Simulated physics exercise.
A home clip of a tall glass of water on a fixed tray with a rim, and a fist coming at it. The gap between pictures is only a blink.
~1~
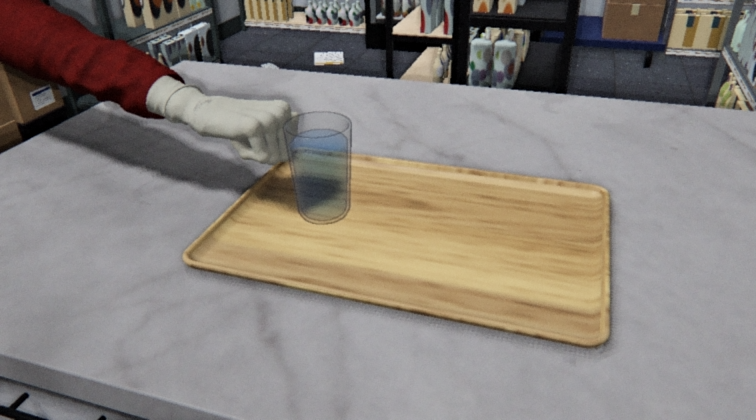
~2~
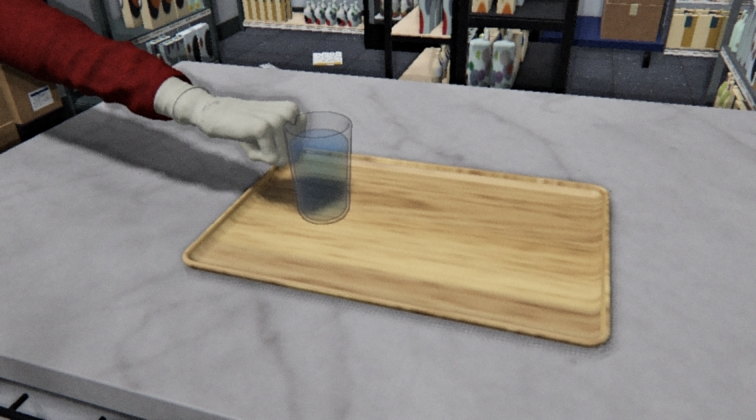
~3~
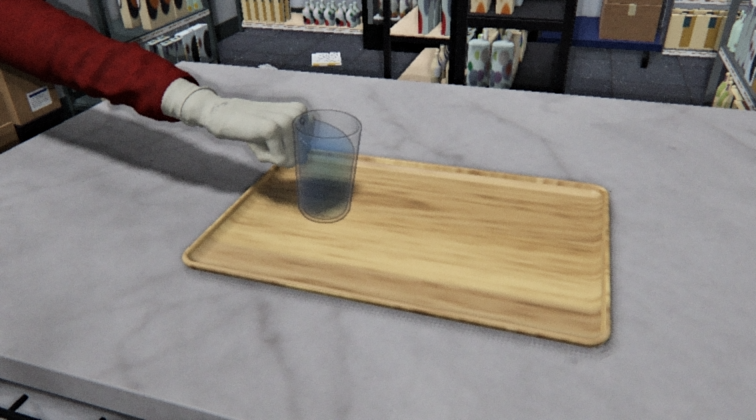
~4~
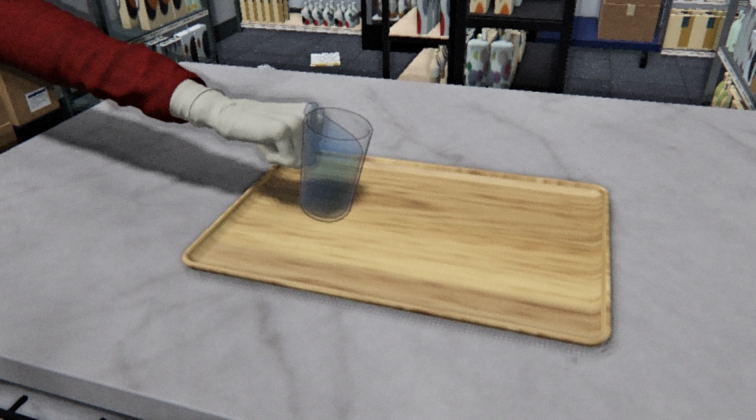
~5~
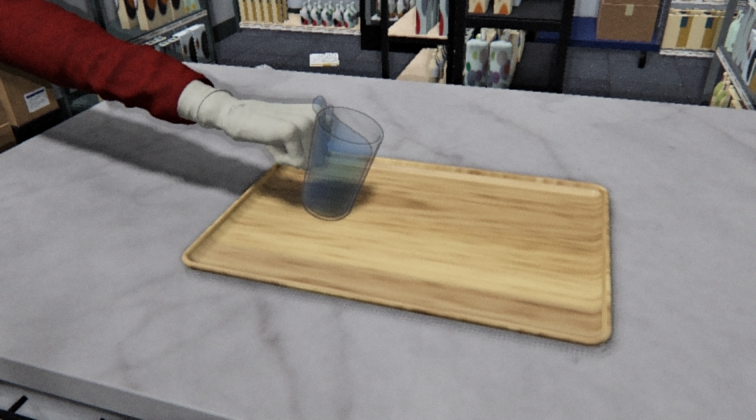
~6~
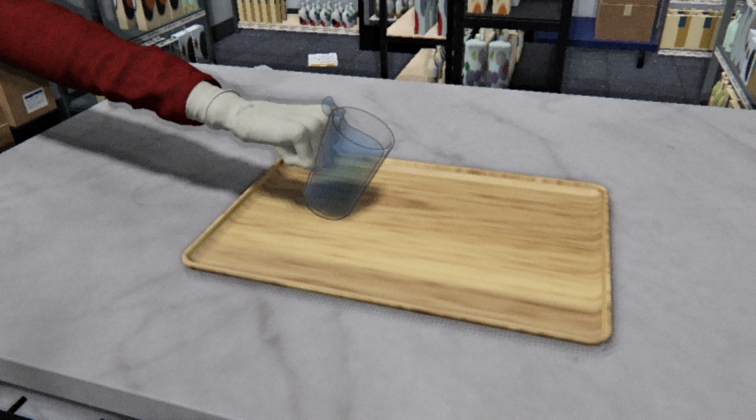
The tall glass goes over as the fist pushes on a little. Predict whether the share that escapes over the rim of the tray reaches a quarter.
It reaches a quarter or more.
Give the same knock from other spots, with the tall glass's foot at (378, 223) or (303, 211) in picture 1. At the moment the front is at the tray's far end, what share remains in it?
Roughly 60 % and then 45 %.
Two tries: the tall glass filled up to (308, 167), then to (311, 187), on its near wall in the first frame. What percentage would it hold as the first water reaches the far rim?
55 % and 45 %.
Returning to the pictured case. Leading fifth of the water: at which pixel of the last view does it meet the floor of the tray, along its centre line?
(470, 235).
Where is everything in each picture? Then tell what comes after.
Tilt 0°; right rim (348, 129); surface from (294, 135) to (348, 142); the tray's far rim is at (607, 253); the tray is clear ahead, in the first picture.
Tilt 0°; right rim (348, 130); surface from (294, 135) to (348, 141), in the second picture.
Tilt 6°; right rim (358, 132); surface from (301, 116) to (349, 144), in the third picture.
Tilt 12°; right rim (369, 135); surface from (312, 112) to (363, 151); 1 per cent is over the edge, in the fourth picture.
Tilt 19°; right rim (380, 140); surface from (319, 134) to (374, 151); 1 per cent is over the edge, in the fifth picture.
Tilt 26°; right rim (391, 146); surface from (324, 146) to (385, 151); 1 per cent is over the edge, in the sixth picture.
A moment on, the tall glass lies on its side and 91 per cent is in the glass, 0 on the tray and 9 above or beyond its rim.
Next, the tall glass lies on its side and 49 per cent is in the glass, 35 on the tray and 16 above or beyond its rim.
Then the tall glass lies on its side and 26 per cent is in the glass, 50 on the tray and 24 above or beyond its rim.
Later the tall glass lies on its side and 14 per cent is in the glass, 32 on the tray and 54 above or beyond its rim.
At rest 46 per cent is held by tray and glass, 54 is off the tray.
